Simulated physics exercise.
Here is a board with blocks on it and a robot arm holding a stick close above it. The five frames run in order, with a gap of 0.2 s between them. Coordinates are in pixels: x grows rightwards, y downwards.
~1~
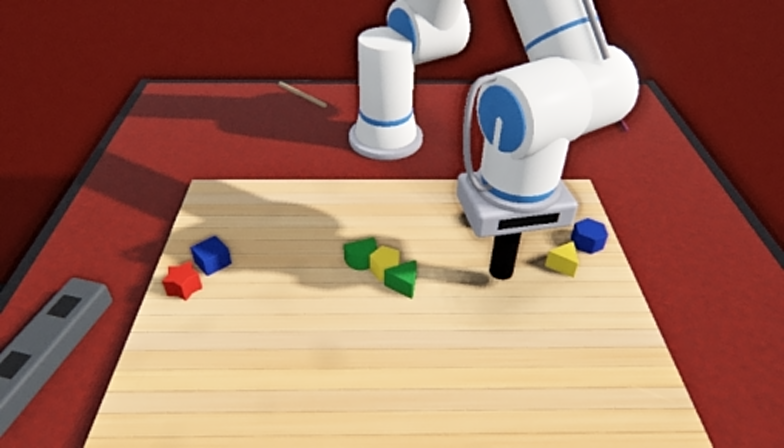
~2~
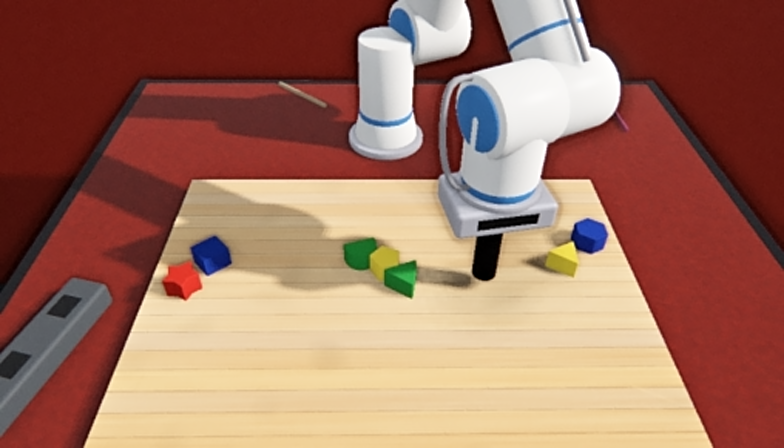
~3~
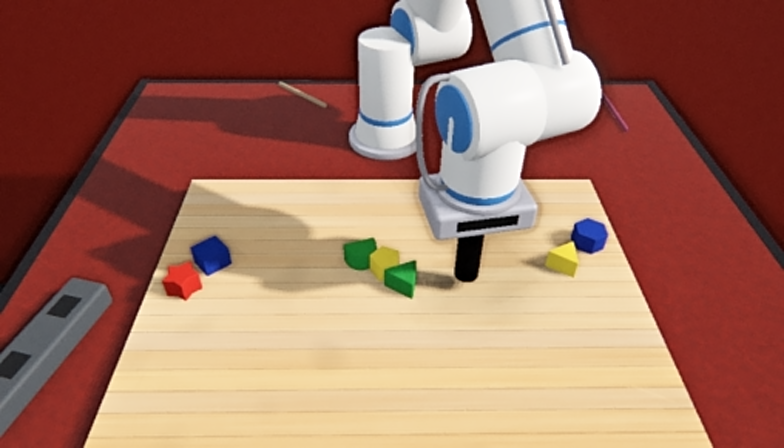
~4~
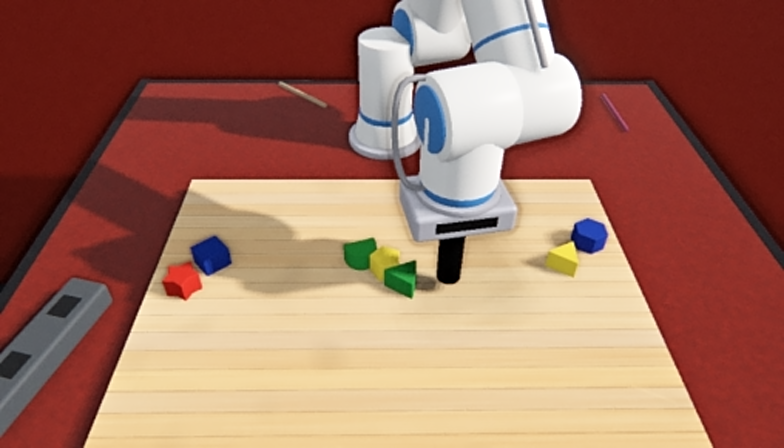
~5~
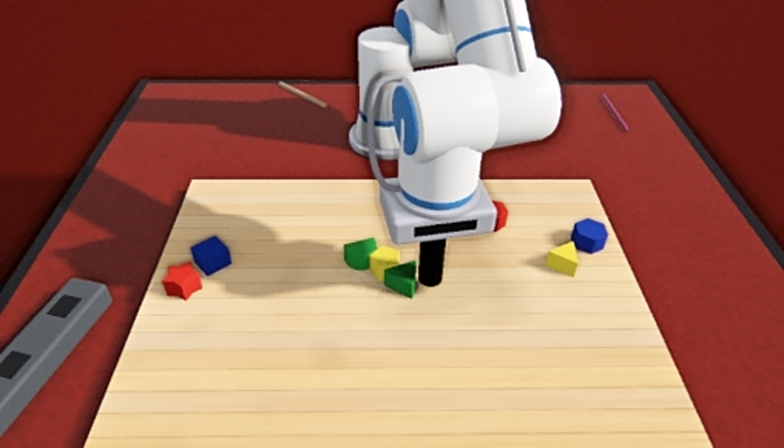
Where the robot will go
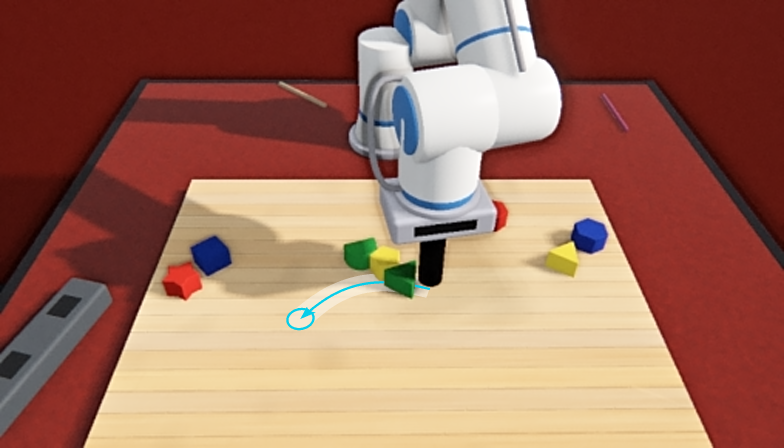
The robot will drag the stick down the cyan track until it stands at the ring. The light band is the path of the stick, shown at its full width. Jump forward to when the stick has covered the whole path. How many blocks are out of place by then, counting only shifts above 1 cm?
It looks like three or more blocks will be pushed more than about 1 cm.
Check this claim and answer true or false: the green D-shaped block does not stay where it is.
Verdict: True.
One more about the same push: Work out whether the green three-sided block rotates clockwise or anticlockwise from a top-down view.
Looking down, my answer is that the green three-sided block rotates clockwise.
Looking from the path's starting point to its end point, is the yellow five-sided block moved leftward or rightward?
Seen from start to end, it moves right.
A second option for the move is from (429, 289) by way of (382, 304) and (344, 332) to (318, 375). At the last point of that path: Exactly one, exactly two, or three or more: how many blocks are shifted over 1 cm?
Shifted over 1 cm: One.
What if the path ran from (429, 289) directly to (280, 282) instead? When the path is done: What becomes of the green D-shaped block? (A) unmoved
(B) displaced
Option B.
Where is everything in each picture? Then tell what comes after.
The first frame shows lower end of the stick (501, 272), tops of blocks, green D-shaped block (362, 246), yellow five-sided block (386, 256), green three-sided block (404, 271).
The second frame shows stick (484, 273), blocks as before.
The third frame shows stick (466, 274), blocks as before.
The fourth frame shows stick (448, 276), blocks as before.
The fifth frame shows stick (430, 279), green D-shaped block (362, 246), yellow five-sided block (386, 256), green three-sided block (404, 271).
The drawn path runs from (429, 289) through (383, 282) and (338, 292) to (300, 319).
The first path, step by step. One third of the way, stick (382, 272); green D-shaped block (353, 239), turned 25° anticlockwise; yellow five-sided block (378, 247); green three-sided block (357, 265), turned 20° clockwise.
Two thirds of the way, stick (337, 282); green D-shaped block (353, 239), turned 25° anticlockwise; yellow five-sided block (378, 247); green three-sided block (321, 265), turned 45° clockwise.
At the end, stick (299, 309); green D-shaped block (353, 239), turned 25° anticlockwise; yellow five-sided block (378, 247); green three-sided block (321, 265), turned 45° clockwise.
